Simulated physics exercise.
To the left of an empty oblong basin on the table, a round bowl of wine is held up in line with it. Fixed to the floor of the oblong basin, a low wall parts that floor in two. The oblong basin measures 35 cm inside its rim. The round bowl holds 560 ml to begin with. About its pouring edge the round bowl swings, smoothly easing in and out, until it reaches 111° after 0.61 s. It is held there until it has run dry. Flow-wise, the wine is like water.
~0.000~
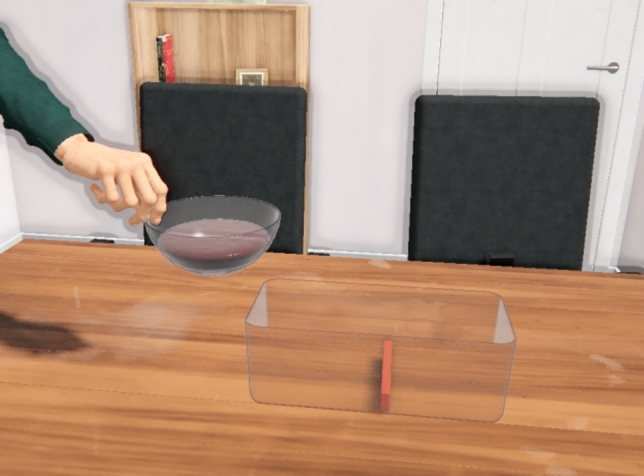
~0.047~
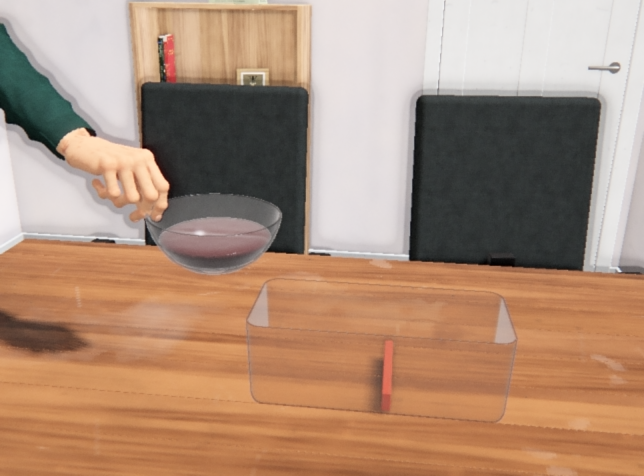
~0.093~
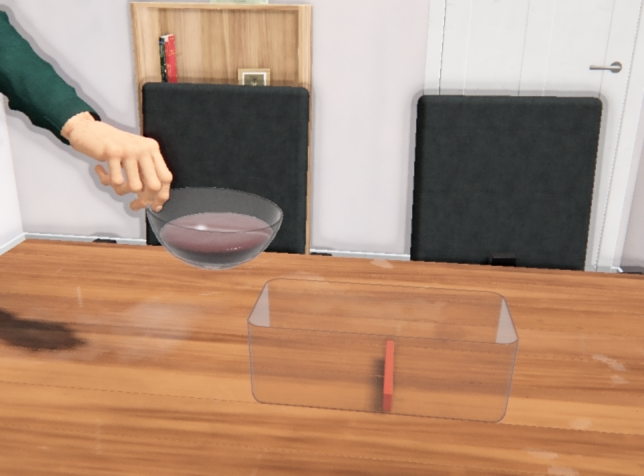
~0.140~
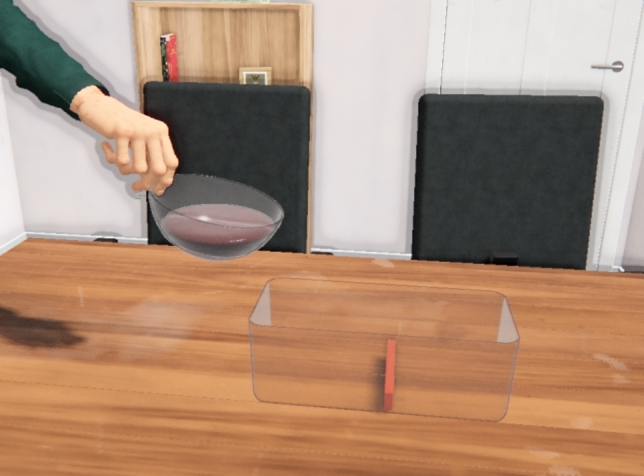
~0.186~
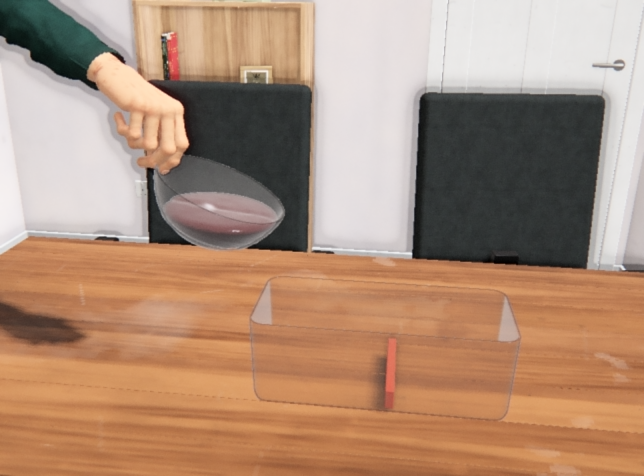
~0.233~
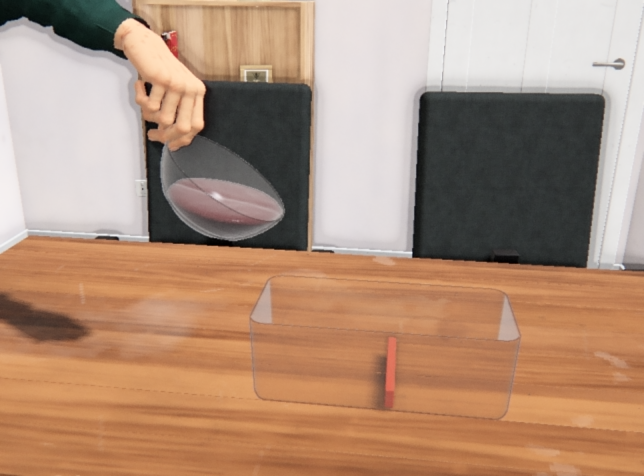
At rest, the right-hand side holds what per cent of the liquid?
It holds some 24 in every hundred.
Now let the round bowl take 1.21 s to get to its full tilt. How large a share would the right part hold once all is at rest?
Then you'd be looking at around 15 in a hundred.
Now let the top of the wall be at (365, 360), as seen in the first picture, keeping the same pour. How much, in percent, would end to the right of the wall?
That would be about 50 in a hundred, I'd say.
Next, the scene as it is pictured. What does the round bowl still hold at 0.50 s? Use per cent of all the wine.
About 14 per cent.
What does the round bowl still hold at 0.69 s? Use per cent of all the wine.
Near 0 percent, more or less.
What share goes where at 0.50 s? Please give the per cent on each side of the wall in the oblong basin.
Left side near 10, right side near 0.
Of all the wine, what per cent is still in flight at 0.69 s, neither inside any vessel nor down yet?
Estimated airborne part: Roughly 5 per cent.
Then, 0.50 s in, the tilt is 102° and 13 per cent is still to pour, 9 is left of the wall and 0 right of it.
Then, 0.69 s in, the tilt is 111° and 0 per cent is still to pour, 81 is left of the wall and 14 right of it.
Then, 0.89 s in, the tilt is 111° and 0 per cent is still to pour, 72 is left of the wall and 17 right of it.
Then, 1.11 s in, the tilt is 111° and 0 per cent is still to pour, 73 is left of the wall and 19 right of it.
Finally, 69 per cent lies left of the wall, 24 right of it and 8 outside.
